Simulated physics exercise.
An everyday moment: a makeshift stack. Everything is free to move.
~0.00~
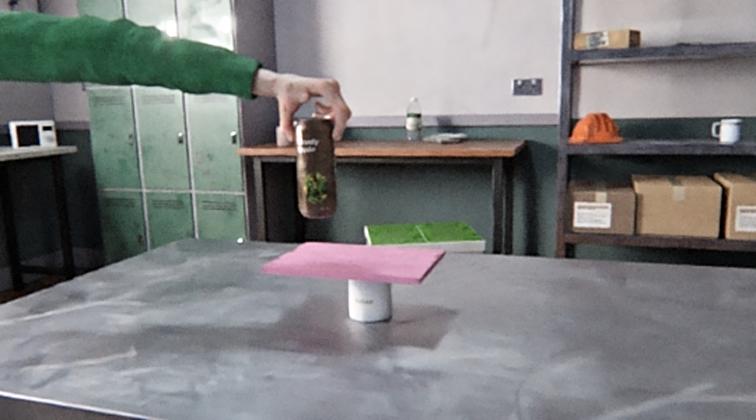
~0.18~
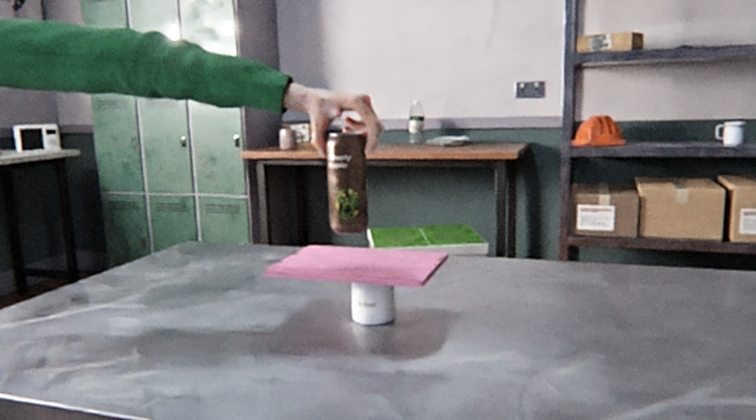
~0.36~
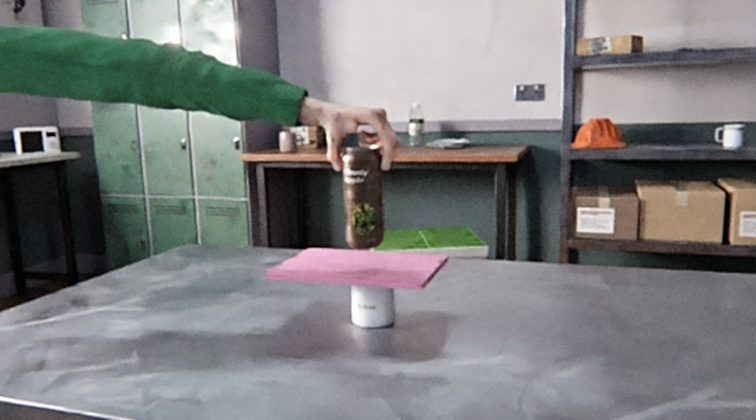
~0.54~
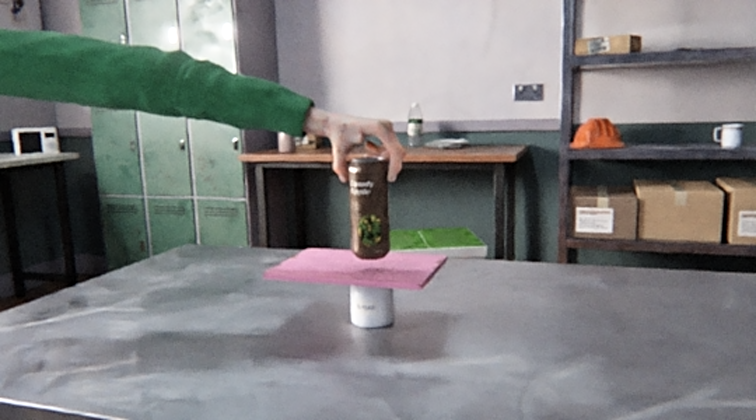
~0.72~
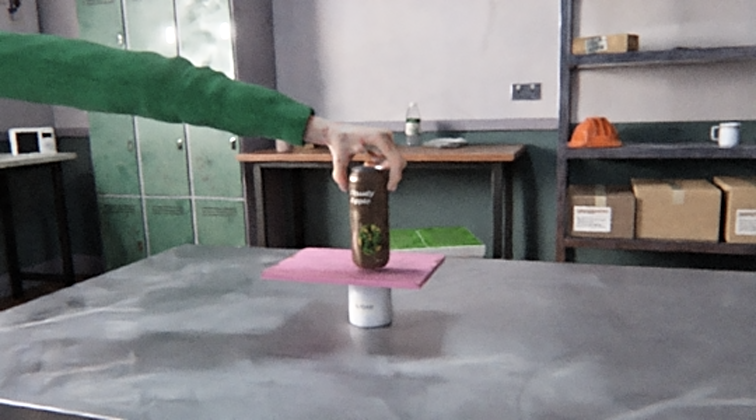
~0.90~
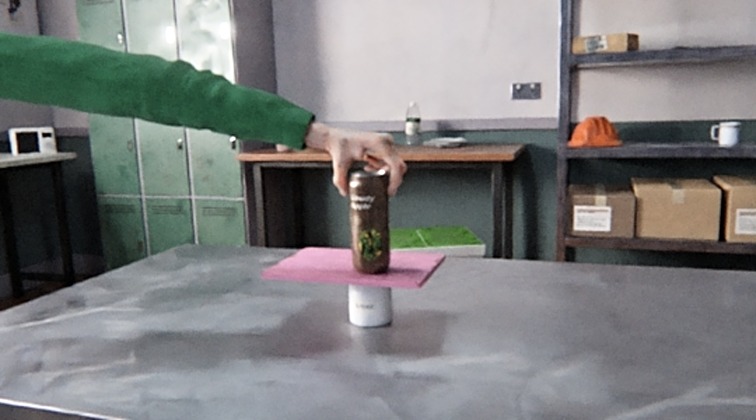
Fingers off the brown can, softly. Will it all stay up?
Here the stack keeps its balance.
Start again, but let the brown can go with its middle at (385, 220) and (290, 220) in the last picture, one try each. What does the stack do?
First, it stays up; second, it comes apart.
Around 1.10 s, nothing moves.
Around 1.40 s, brown can resting near (370, 223).
Finally (2.0 s), all 3 still in place. Final places as the last picture's camera would see them, brown can near (370, 223). The stack holds.
